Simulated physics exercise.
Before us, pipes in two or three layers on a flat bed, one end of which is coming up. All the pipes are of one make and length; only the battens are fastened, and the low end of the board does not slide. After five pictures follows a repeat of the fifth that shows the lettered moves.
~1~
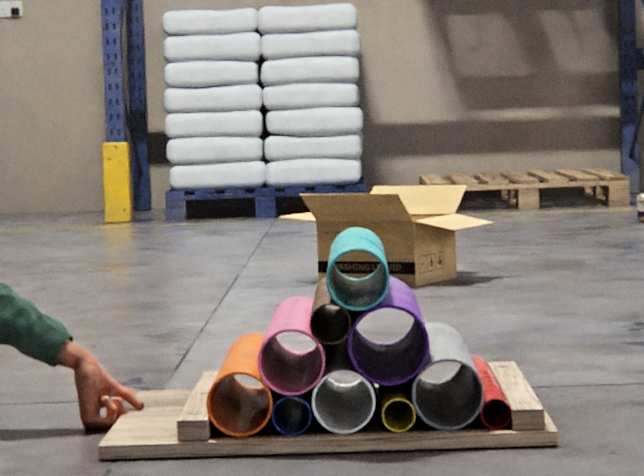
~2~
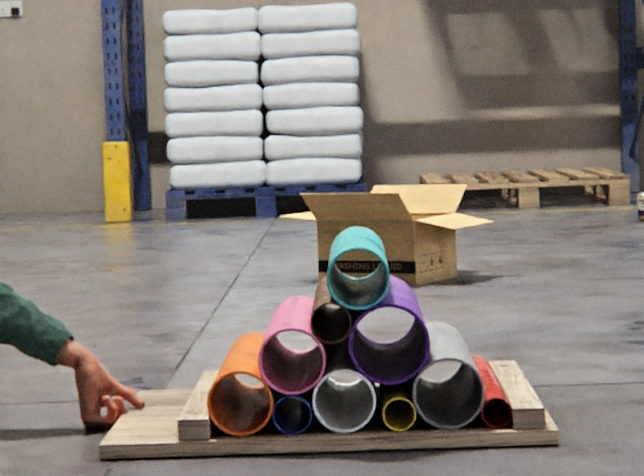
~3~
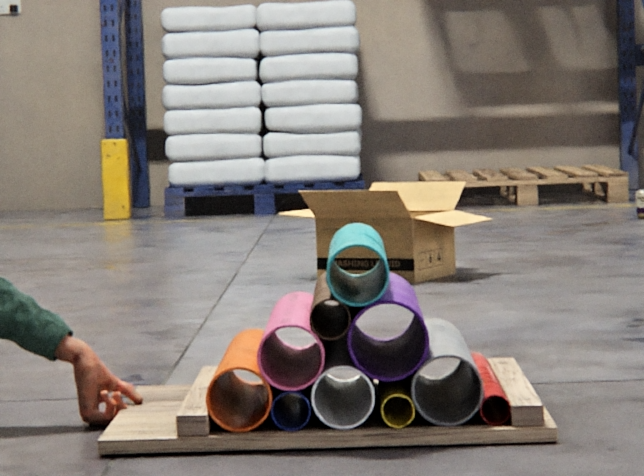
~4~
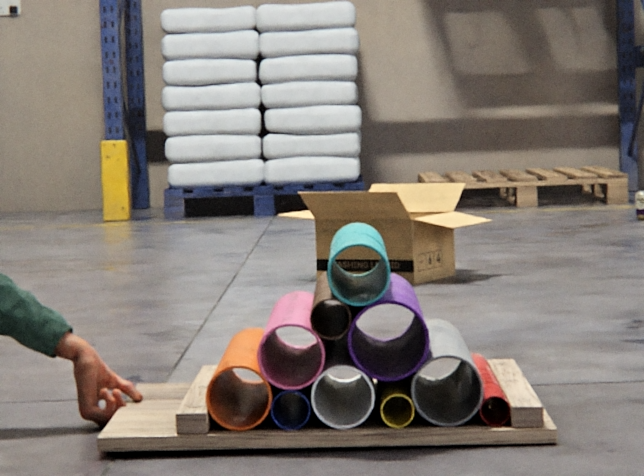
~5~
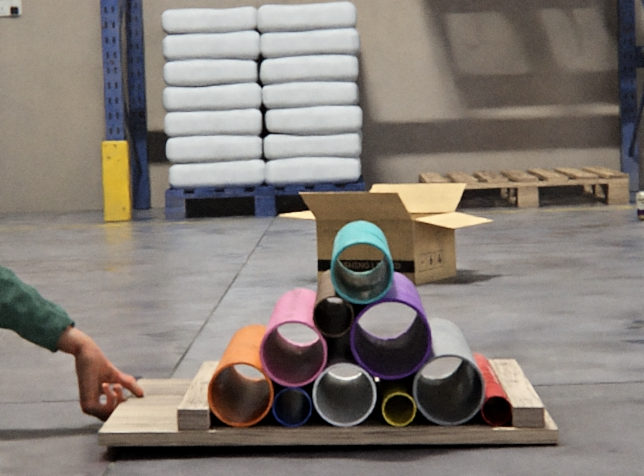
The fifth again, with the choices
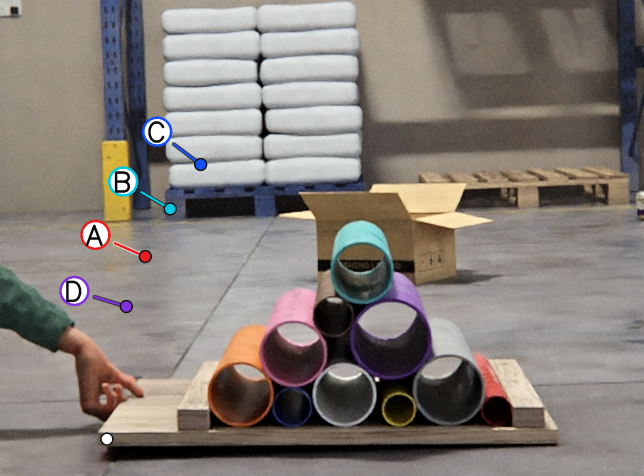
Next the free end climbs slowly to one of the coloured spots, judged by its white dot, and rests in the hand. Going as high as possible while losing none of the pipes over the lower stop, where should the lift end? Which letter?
The last mark within the limit is D.
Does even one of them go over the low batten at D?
At D: No.
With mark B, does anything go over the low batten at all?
Yes, at B.
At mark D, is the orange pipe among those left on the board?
Yes.
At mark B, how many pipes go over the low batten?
With B, one.
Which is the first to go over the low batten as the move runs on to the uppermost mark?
The turquoise one.
On the marked copy, A at (145, 256); B at (170, 209); C at (200, 165); D at (126, 307); the white dot at (107, 439).
Following D. Soon after the start, board at 14°.
Later, board at 19°.
In the end, board at 19°, none over the low batten.
As for the rest, A one over the low batten (turquoise); B one over the low batten (turquoise); C two over the low batten (purple, turquoise).
